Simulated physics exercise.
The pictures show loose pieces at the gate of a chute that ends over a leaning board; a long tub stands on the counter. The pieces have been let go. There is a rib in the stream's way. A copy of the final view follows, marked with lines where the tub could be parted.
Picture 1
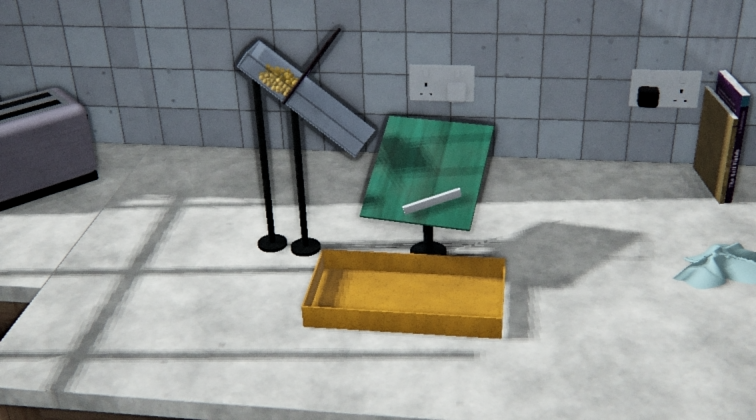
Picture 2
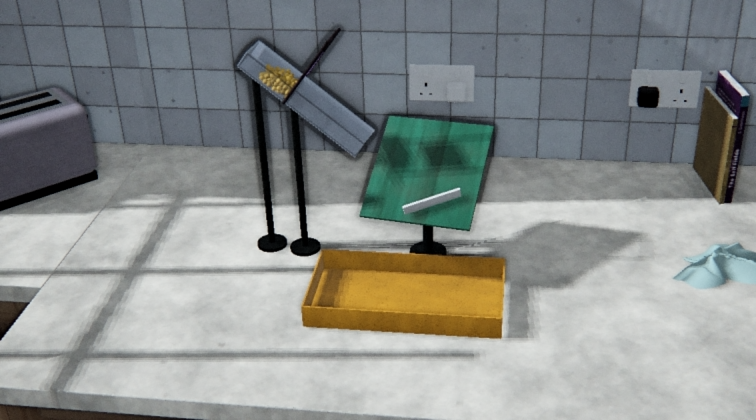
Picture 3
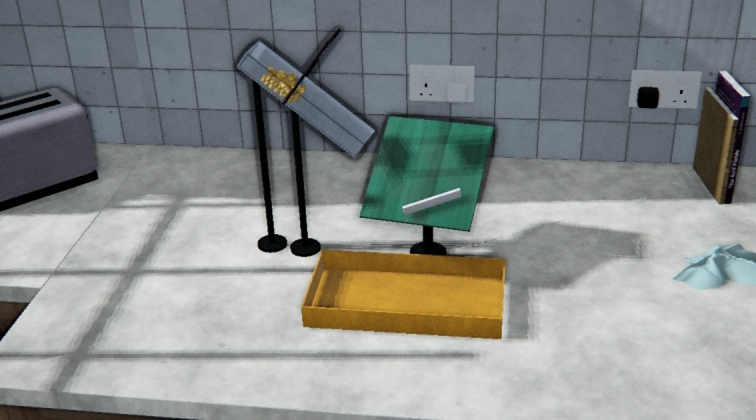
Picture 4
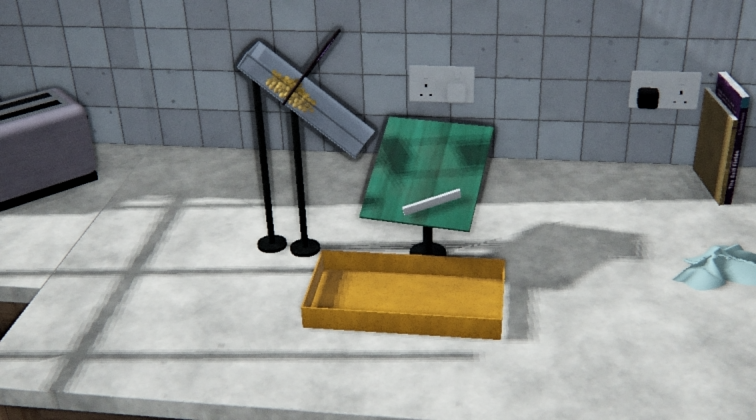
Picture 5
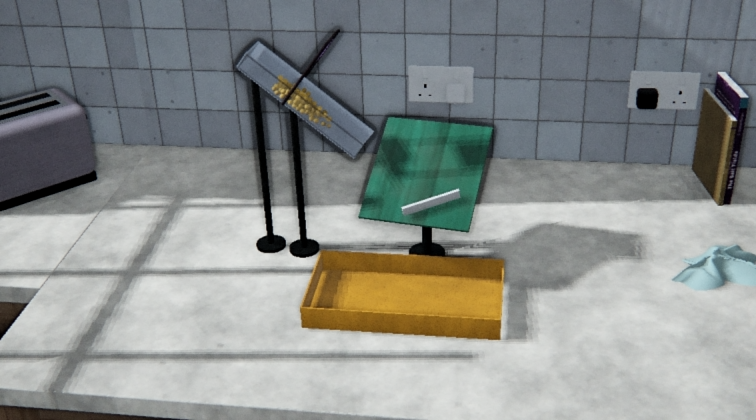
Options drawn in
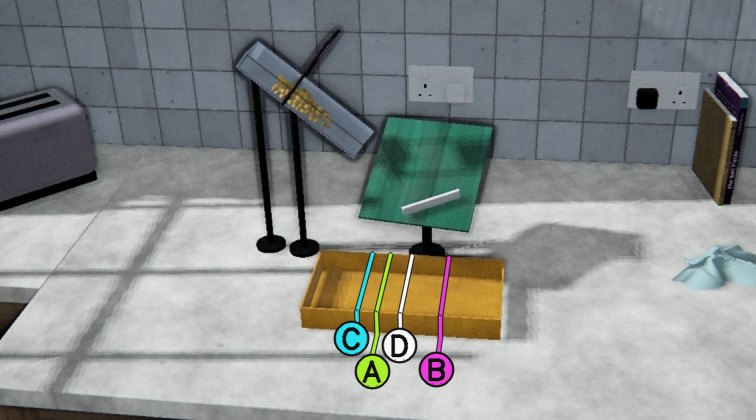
At first, a clump of small yellow pieces sits near the top of a tilted grey chute, above a leaning green board with a pale rib and an empty orange tub. The pieces then slide down to the right, passing under the dark bar and stretching into a looser, longer stream.
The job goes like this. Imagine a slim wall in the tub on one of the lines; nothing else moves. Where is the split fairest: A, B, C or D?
A is best.
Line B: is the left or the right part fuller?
Left.
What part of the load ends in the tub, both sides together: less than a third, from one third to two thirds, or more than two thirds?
About that: From one third to two thirds.
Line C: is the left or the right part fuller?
Right.
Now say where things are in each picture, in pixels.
The first picture shows load behind the gate at (279, 79), puffed corn balls; lip of the chute at (360, 150), sloping fairly steeply.
The second picture shows middle of the board at (428, 170), tilted fairly steeply; middle of its low edge at (413, 223); of its high edge at (441, 121).
The third picture shows front corners of the tub at (302, 307) and (502, 319), empty; front of the load at (299, 97).
The fourth picture shows middle of the load at (290, 89); its front at (312, 111), about a quarter of the way to the lip; rib from (460, 190) to (403, 208).
The fifth picture shows middle of the load at (299, 101); its front at (329, 126), about half of the way to the lip.
On the marked copy, line A crosses the front rim at (376, 312); line B crosses the front rim at (440, 316); line C crosses the front rim at (356, 311); line D crosses the front rim at (400, 313).
With A, of what is caught, about two thirds on the left of the divider, about a third on the right.
With B, of what is caught, all on the left of the divider, none on the right.
With C, of what is caught, a small part on the left of the divider, nearly all on the right.
With D, of what is caught, nearly all on the left of the divider, a stray few on the right.
